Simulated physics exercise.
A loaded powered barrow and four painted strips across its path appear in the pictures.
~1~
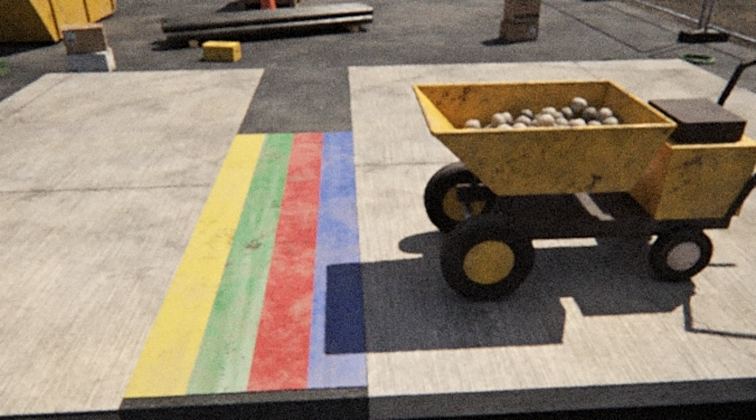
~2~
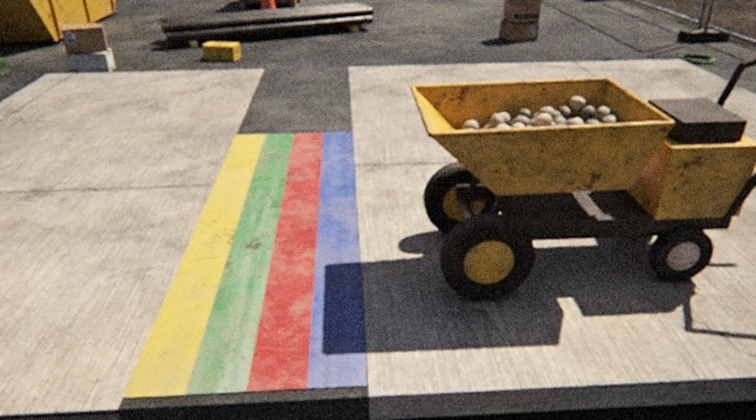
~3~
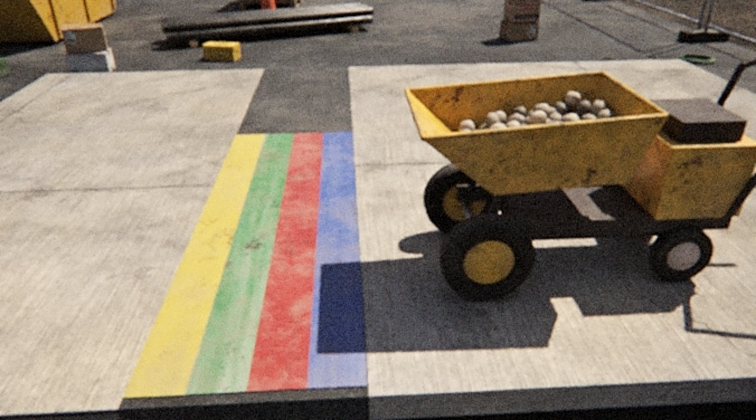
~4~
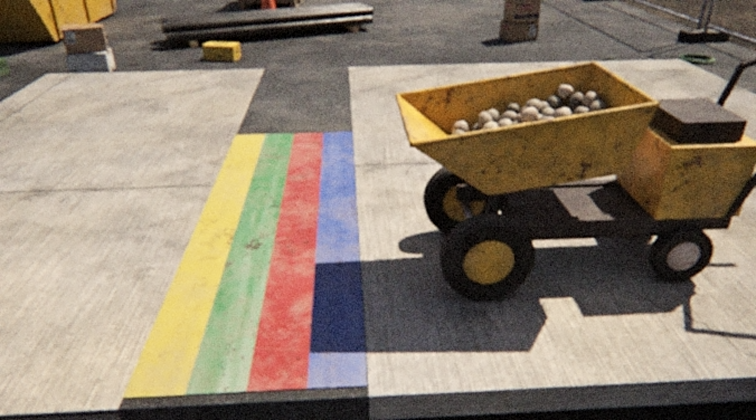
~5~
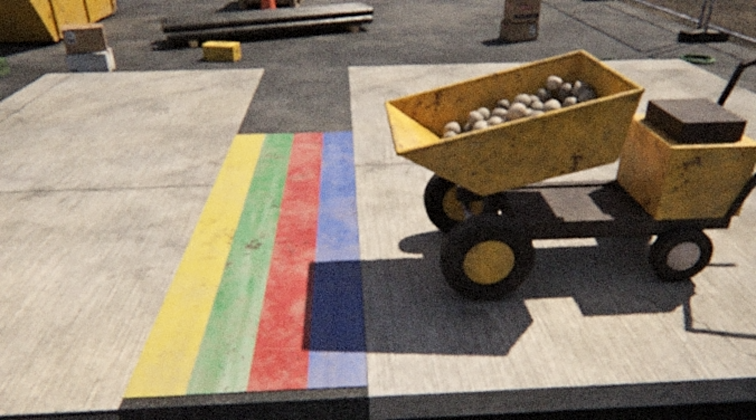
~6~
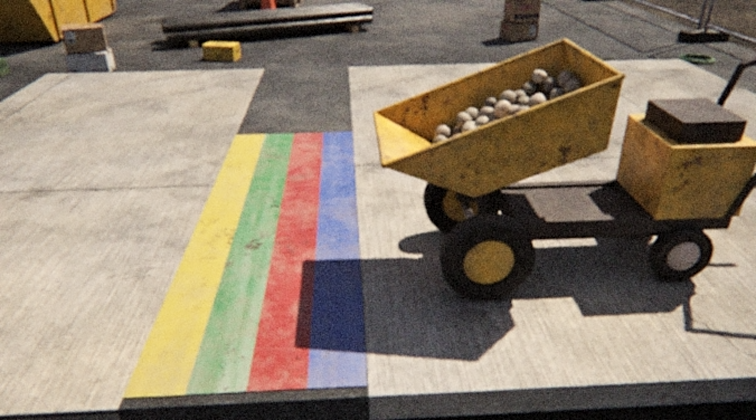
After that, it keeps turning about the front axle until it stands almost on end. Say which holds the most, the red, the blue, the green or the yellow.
I would say the red one.
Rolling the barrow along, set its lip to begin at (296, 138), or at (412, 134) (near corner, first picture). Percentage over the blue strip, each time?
In order, close to 0 and 0 in a hundred.
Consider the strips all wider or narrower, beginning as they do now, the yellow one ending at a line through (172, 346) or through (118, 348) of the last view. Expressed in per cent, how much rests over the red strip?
Respectively 30 and 30 percent.
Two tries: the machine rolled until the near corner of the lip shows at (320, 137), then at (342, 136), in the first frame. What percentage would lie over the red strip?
0 % and 0 %.
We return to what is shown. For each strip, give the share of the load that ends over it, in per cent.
The blue strip carries 15 per cent, the red strip 35 per cent, the green strip 20 per cent and the yellow strip 10 per cent.
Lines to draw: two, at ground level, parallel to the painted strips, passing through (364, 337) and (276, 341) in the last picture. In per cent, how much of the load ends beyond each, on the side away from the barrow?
Close to 80 per cent, then close to 50 per cent.
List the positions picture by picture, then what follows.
In the first picture, lip of the skip near (434, 134), level; top of the load near (551, 130), river pebbles; blue strip near (338, 333); red strip near (284, 335); green strip near (229, 338); yellow strip near (174, 340).
In the second picture, lip of the skip near (431, 135), level; top of the load near (549, 129).
In the third picture, lip of the skip near (423, 138), tipped barely; top of the load near (570, 122).
In the fourth picture, lip of the skip near (412, 145), tipped a little; top of the load near (562, 116).
In the fifth picture, lip of the skip near (399, 154), tipped a little; top of the load near (571, 106).
In the sixth picture, lip of the skip near (384, 166), tipped clearly; top of the load near (568, 108); blue strip near (338, 333); red strip near (284, 335); green strip near (229, 338); yellow strip near (174, 340).
Shortly afterwards, skip tipped steeply; the whole lot in the skip.
Next, skip tipped right over; near half in the skip; a little over the blue strip; near a quarter over the red strip; a little over the green strip.
Some moments later, skip tipped right over; a little in the skip; a little over the blue strip; near a third over the red strip; near a quarter over the green strip; a little over the yellow strip; a little off the paint.
In the end, skip tipped right over; a little in the skip; a little over the blue strip; near a third over the red strip; near a quarter over the green strip; a little over the yellow strip; a little off the paint.
